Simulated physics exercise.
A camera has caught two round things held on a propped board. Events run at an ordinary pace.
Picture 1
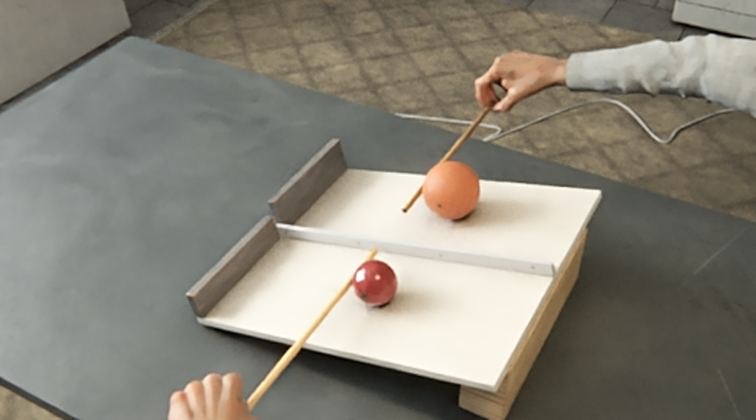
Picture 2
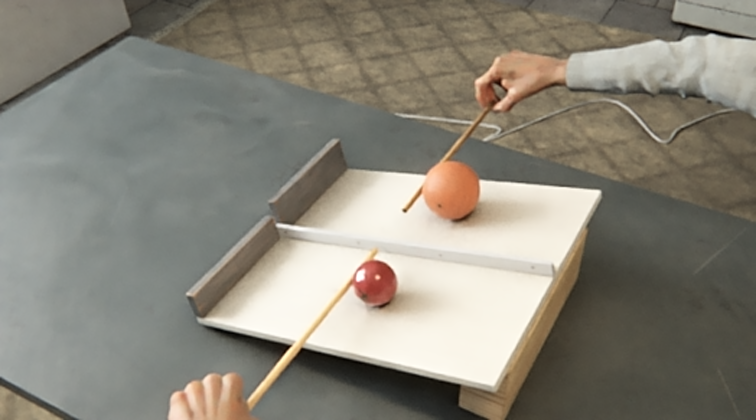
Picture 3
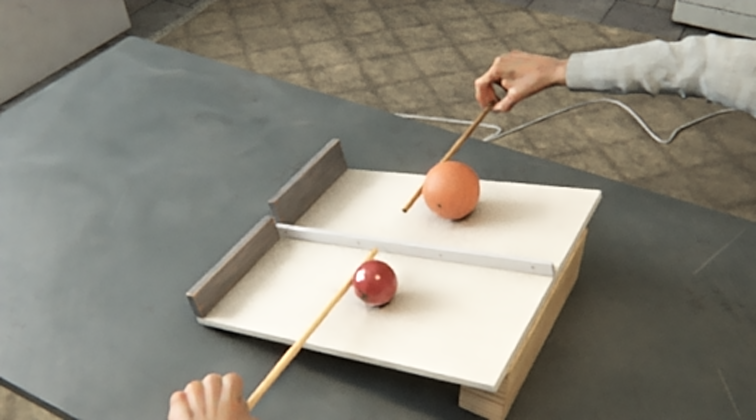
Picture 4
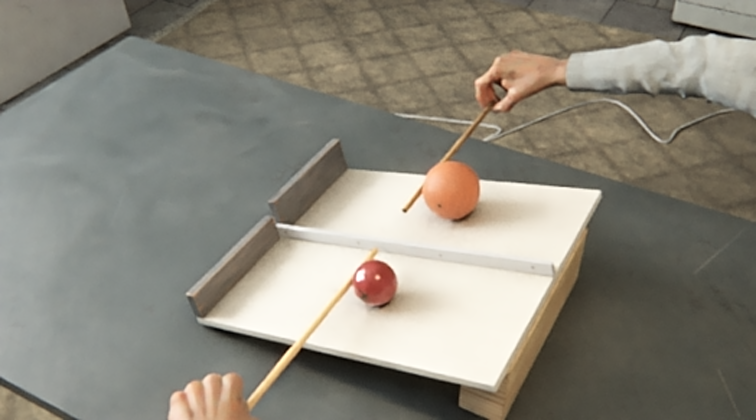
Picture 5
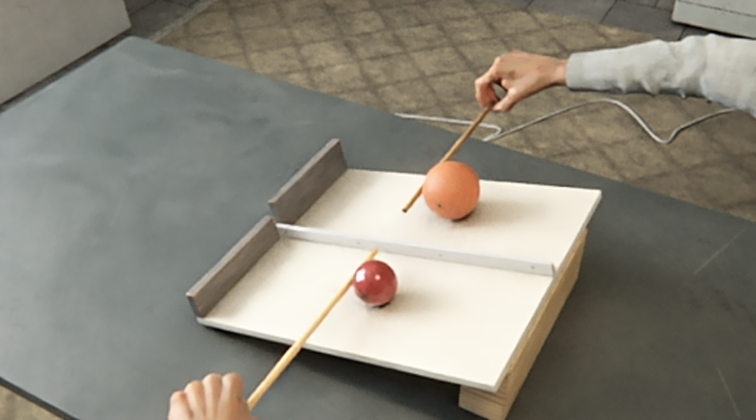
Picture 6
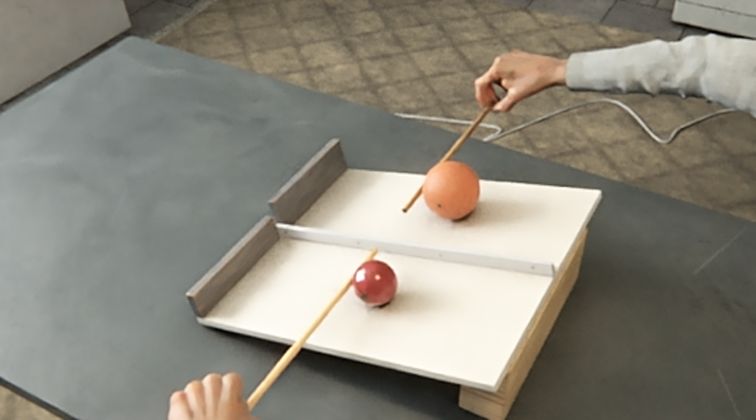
Nothing visibly moved as two hands held thin sticks against two round things, a small, shiny red one and a larger orange one, keeping them still on a propped white board with a divider.
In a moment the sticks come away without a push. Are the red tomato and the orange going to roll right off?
The red tomato stays on, and the orange stays on.
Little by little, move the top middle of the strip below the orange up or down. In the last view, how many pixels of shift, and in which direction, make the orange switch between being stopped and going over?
Move it 20 pixels downward and it flips.
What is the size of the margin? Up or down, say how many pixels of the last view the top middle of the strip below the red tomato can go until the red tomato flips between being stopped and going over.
Shift: About 12 px, direction down.
Then, 0.32 s after the last picture, red tomato rolling on the board near (332, 276); orange rolling on the board near (410, 187).
At rest, the red tomato stops on the board, near (254, 263); the orange stops on the board, near (333, 180).
